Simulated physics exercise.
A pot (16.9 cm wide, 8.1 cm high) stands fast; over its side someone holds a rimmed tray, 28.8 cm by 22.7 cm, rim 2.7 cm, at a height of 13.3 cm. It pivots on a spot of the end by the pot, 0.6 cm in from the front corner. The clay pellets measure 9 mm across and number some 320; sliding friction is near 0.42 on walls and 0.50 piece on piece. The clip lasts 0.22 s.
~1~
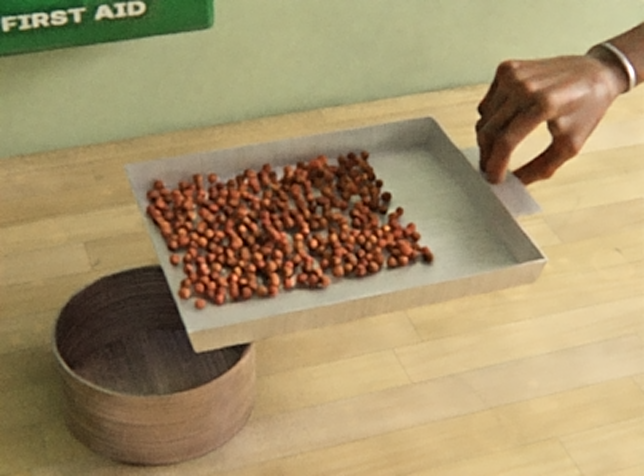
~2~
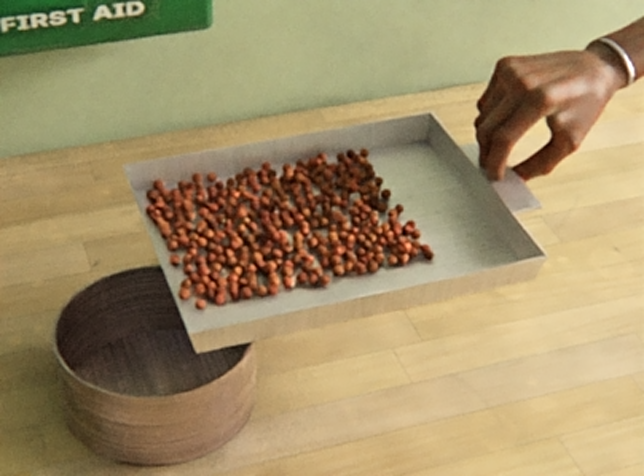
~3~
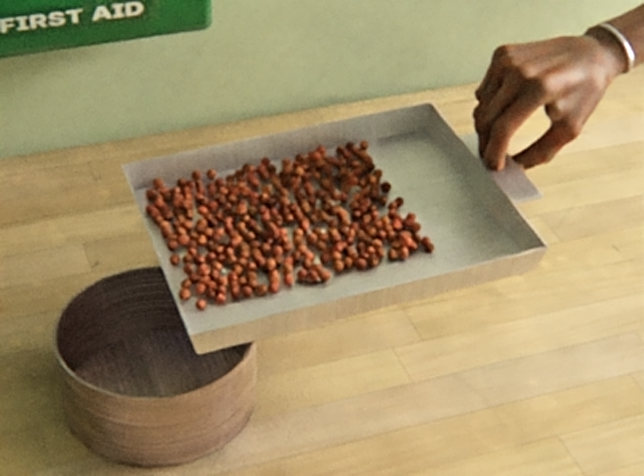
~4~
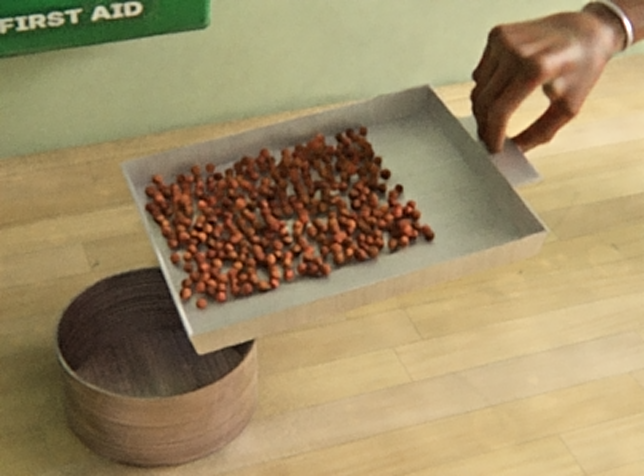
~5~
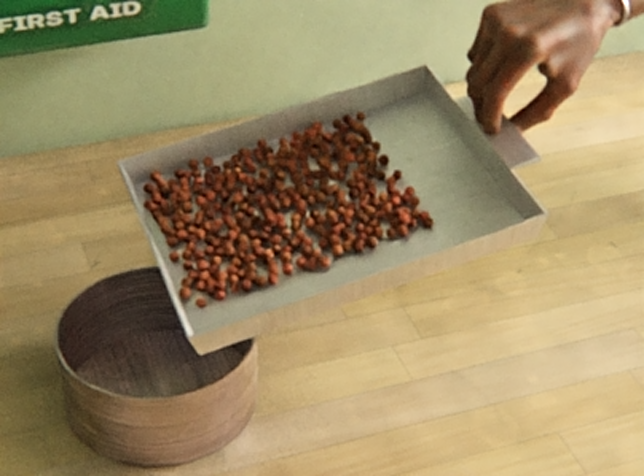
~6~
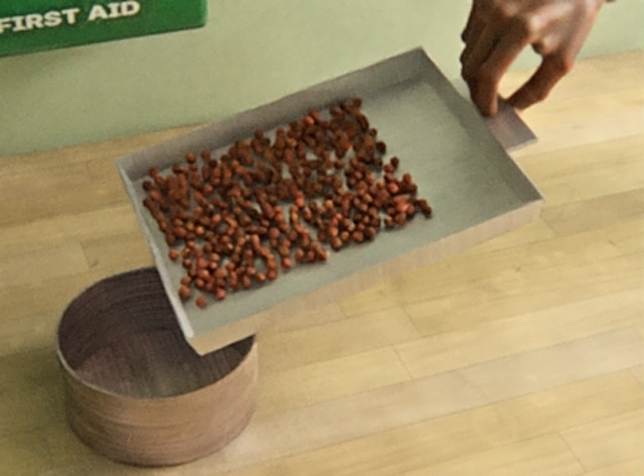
A hand with a pale band at the wrist holds the right end of a rimmed grey metal tray above a light wooden surface, seen from slightly above before a green wall with a first aid sign. Reddish-brown pellets cover the tray's left part, over a round brown pot at lower left. The hand steadily raises the right end, tilting the tray leftward, while the pellets keep their places on it and the view stays still.
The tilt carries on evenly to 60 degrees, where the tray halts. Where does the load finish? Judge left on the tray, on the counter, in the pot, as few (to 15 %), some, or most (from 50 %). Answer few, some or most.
Left on the tray: Most; on the counter: Few; in the pot: Few.
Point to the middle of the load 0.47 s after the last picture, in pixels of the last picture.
Around (188, 202).
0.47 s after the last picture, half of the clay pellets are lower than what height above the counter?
Roughly 20 cm.
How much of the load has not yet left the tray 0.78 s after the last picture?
About 100 per cent.
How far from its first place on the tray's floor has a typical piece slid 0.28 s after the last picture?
About 3 cm.
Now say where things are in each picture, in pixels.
The first picture shows tray tilt 0 degrees, front corners at (195, 325) and (538, 257); middle of the pieces at (288, 224); pot at (155, 326).
The second picture shows tray tilt 1 degrees, front corners at (195, 326) and (538, 253); middle of the pieces at (288, 222).
The third picture shows tray tilt 3 degrees, front corners at (195, 328) and (538, 244); middle of the pieces at (288, 218).
The fourth picture shows tray tilt 6 degrees, front corners at (195, 329) and (539, 229), lowest corner left front; middle of the pieces at (287, 211).
The fifth picture shows tray tilt 10 degrees, front corners at (194, 330) and (537, 212), lowest corner left front; middle of the pieces at (285, 203).
The sixth picture shows tray tilt 13 degrees, front corners at (193, 332) and (535, 196), lowest corner left front; middle of the pieces at (283, 195); pot at (157, 327).
Then, 0.28 s after the last picture, tilt 36 degrees; the tray holds 100 %, the pot 0 %.
Then, 0.47 s after the last picture, tilt 52 degrees; the tray holds 100 %, the pot 0 %.
Then, 0.78 s after the last picture, tilt 60 degrees; the tray holds 100 %, the pot 0 %.
In the end, tray 100 %, counter 0 %, pot 0 %.
